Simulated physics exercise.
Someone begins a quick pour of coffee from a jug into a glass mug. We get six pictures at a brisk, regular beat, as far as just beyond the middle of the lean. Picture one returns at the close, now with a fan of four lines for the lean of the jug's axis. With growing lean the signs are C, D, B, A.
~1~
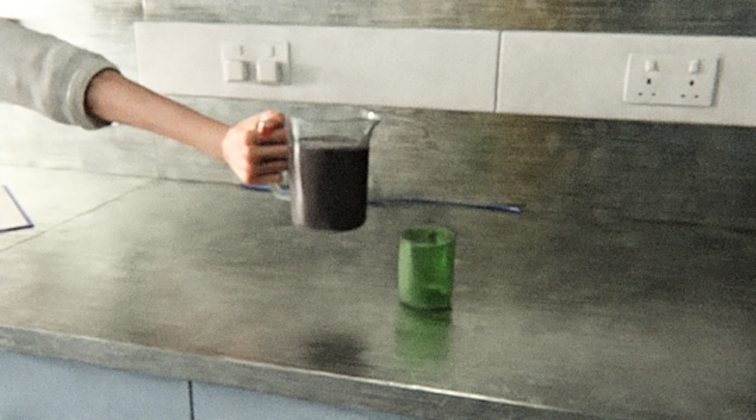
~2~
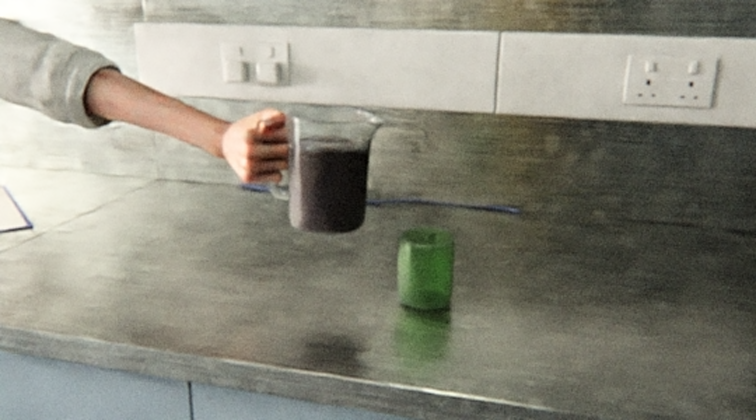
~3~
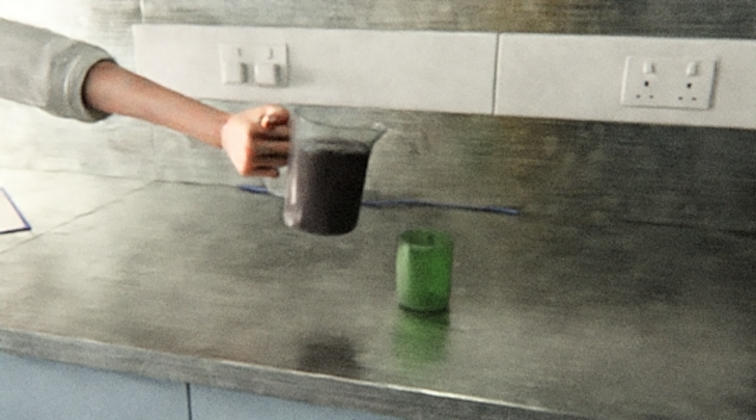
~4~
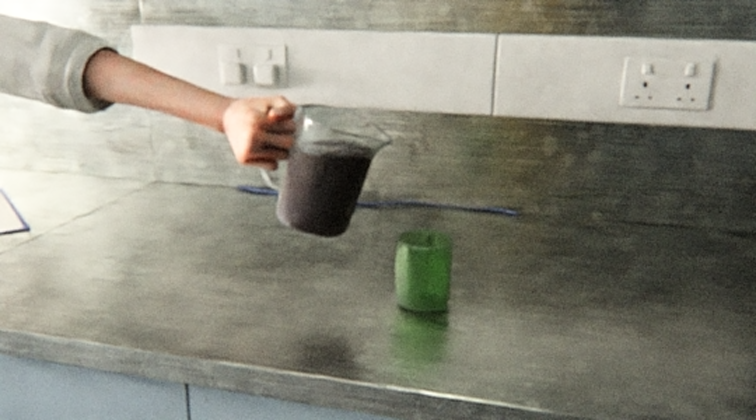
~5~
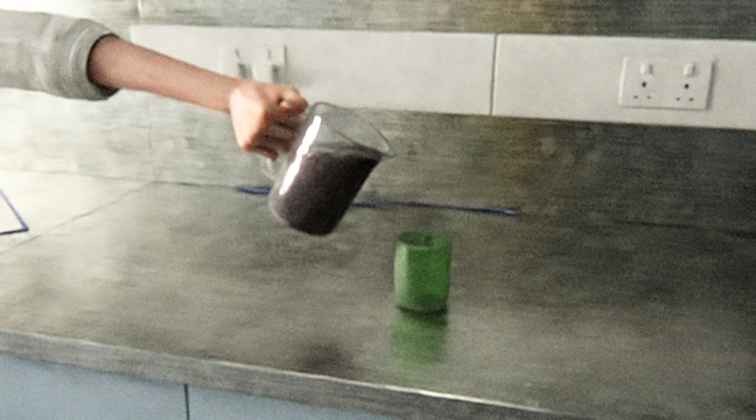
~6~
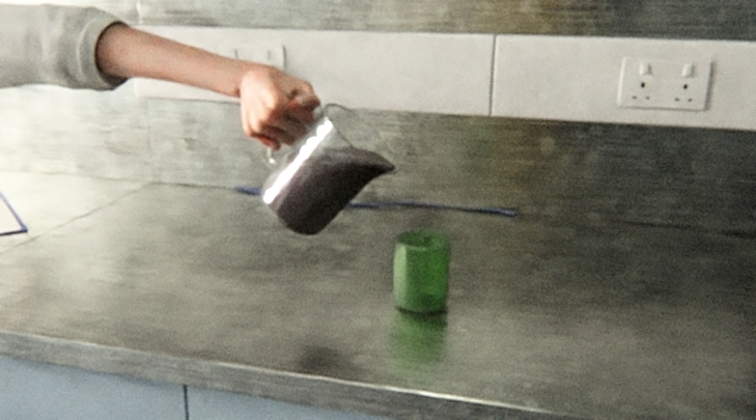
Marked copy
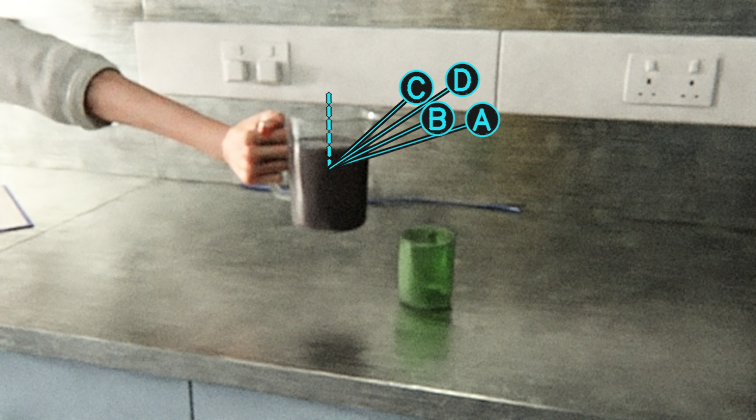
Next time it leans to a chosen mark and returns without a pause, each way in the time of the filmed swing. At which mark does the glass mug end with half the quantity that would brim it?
The answer is mark D.
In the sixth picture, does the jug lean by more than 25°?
Yes, it does.
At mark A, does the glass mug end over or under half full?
Over half.
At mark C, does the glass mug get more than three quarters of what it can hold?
No, less.
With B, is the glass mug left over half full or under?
Over half.
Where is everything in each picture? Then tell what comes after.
Upright, lip at (381, 119); rim of the glass mug round (427, 235); nothing has left yet, in the first frame.
Tipped about 2°, lip at (382, 122); nothing has left yet, in the second frame.
Tipped about 8°, lip at (386, 130); nothing has left yet, in the third frame.
Tipped about 17°, lip at (391, 141); nothing has left yet, in the fourth frame.
Tipped about 29°, lip at (395, 155); nothing has left yet, in the fifth frame.
Tipped about 40°, lip at (397, 172); nothing has left yet, in the sixth frame.
On the marked copy, A at (466, 125); B at (421, 124); C at (405, 100); D at (449, 89).
Choosing A, the glass mug ends with about 87 % of what it can hold; 8 % of the coffee is spilt.
Choosing B, the glass mug ends with about 72 % of what it can hold.
Choosing C, the glass mug ends with about 25 % of what it can hold.
Choosing D, the glass mug ends with about 45 % of what it can hold.
